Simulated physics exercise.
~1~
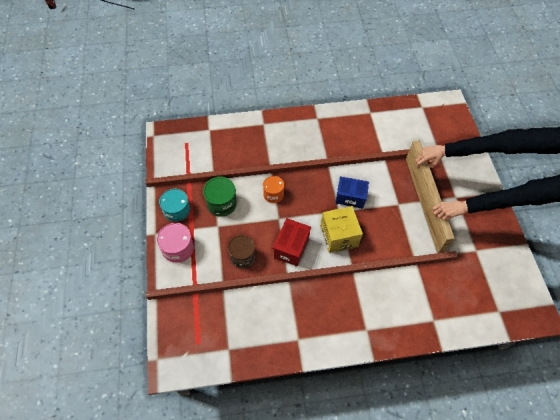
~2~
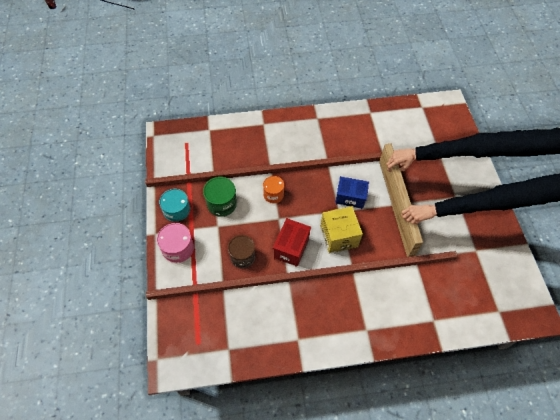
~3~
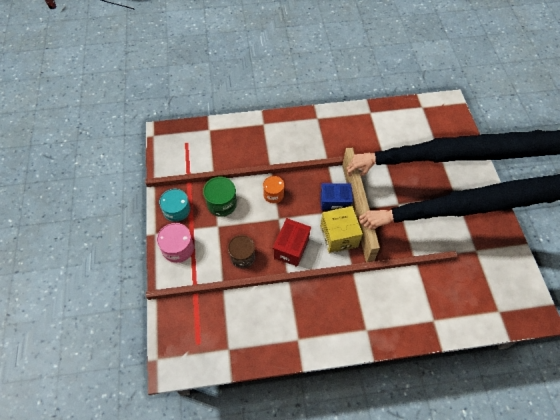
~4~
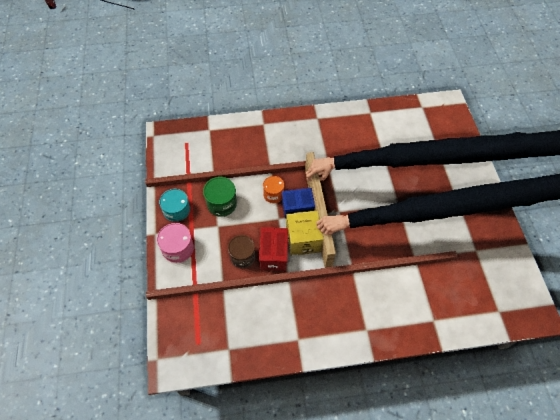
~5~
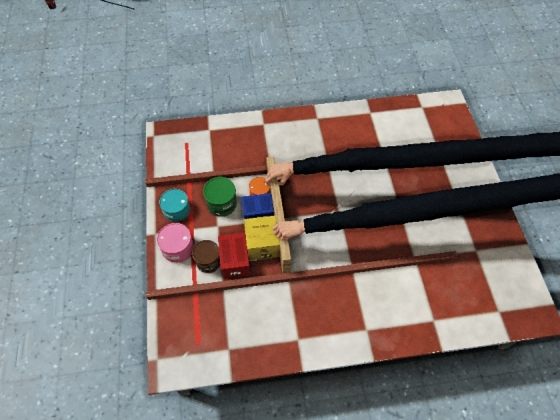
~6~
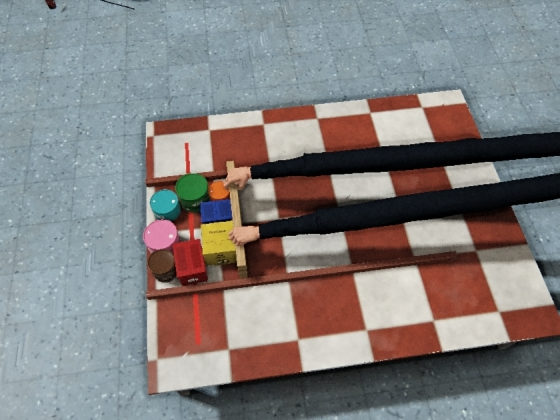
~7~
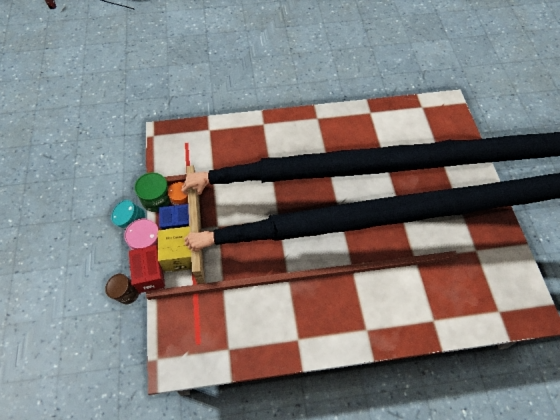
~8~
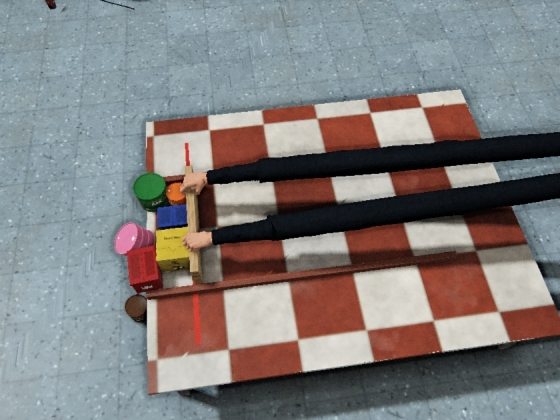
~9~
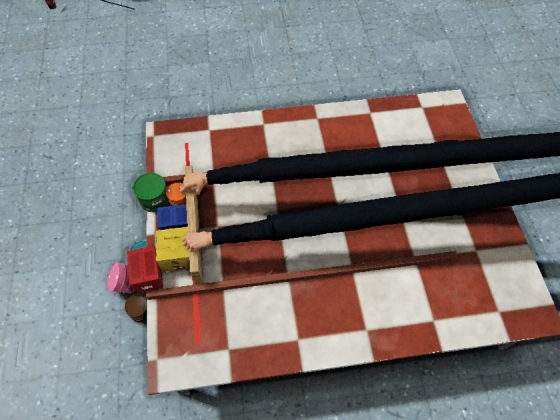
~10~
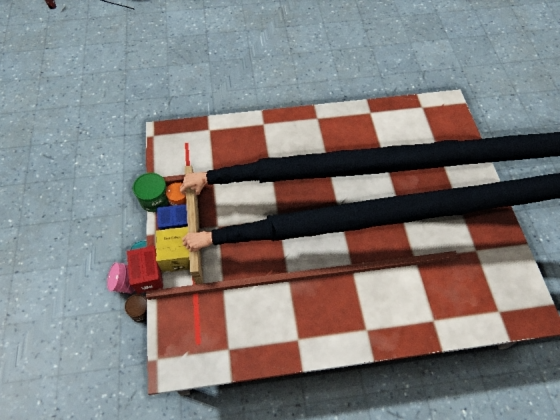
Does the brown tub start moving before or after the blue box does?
The brown tub starts moving after the blue box. The blue box is already sliding left with the plank while the brown tub still stands in its place.
